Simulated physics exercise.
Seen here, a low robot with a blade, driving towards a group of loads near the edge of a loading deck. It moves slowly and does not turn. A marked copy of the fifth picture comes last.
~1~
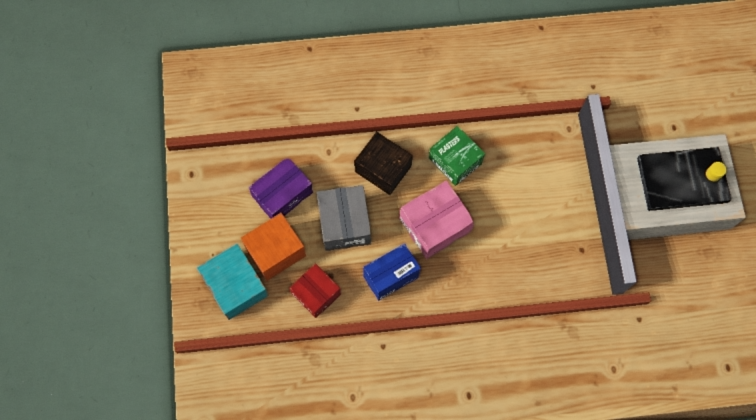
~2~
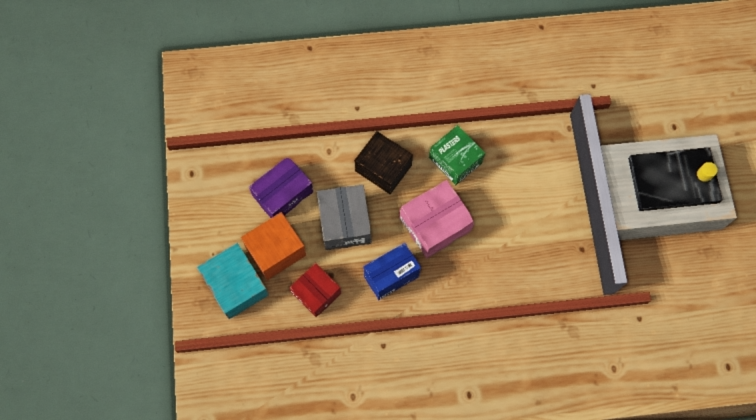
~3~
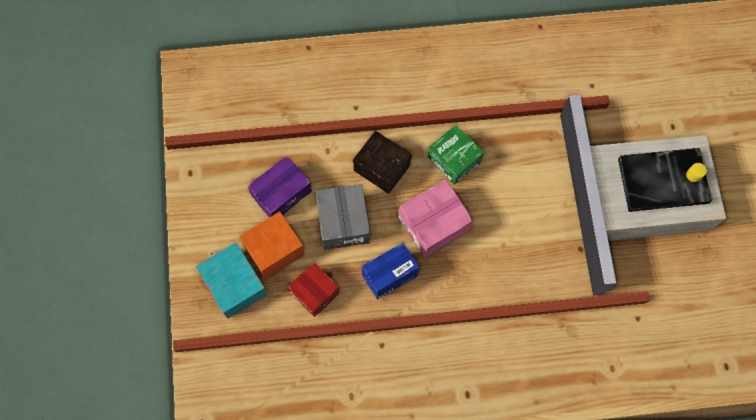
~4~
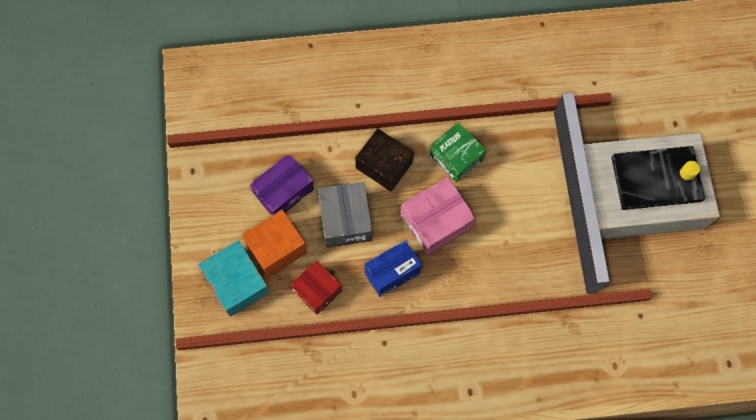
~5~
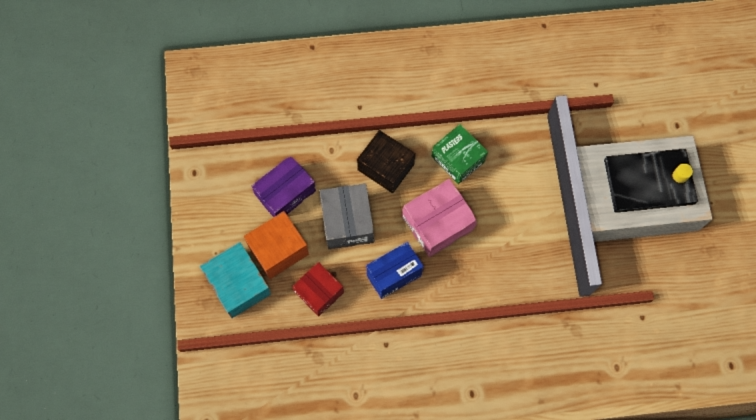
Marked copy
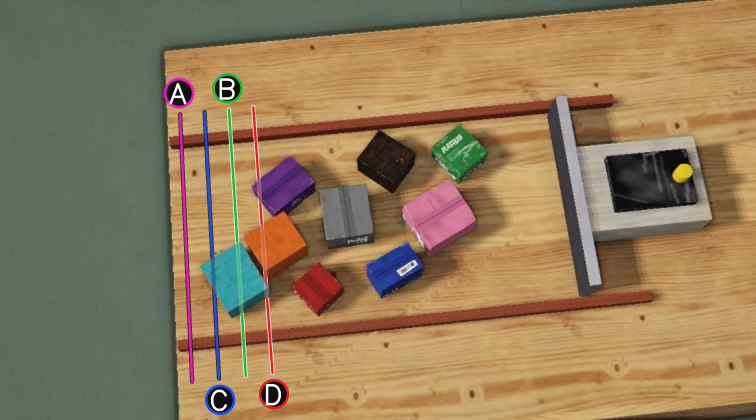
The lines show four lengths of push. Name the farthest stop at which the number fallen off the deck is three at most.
The farthest such stop is D.
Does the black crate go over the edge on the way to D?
No.
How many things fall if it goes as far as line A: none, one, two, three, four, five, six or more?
Six or more.
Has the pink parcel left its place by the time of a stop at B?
Yes.
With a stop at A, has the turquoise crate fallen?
Yes.
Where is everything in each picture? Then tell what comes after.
The first frame shows purple box (282, 190); pink parcel (436, 220); grey parcel (344, 218).
The second frame shows robot (669, 179); green box (457, 155).
The third frame shows robot (659, 180); blue parcel (390, 272).
The fourth frame shows robot (652, 178); turquoise crate (234, 279).
The fifth frame shows robot (645, 180); purple box (284, 189); pink parcel (439, 219); grey parcel (347, 217).
On the copy, A at (186, 242); B at (237, 237); C at (211, 239); D at (262, 234).
On D. First, robot (534, 192); green box (431, 151); pink parcel (425, 217).
Then, robot (421, 203); turquoise crate (195, 301); orange crate (222, 259).
Finally, robot (331, 212); purple box over the edge; turquoise crate over the edge; two fallen.
By contrast, A drops nine; B drops four; C drops six.
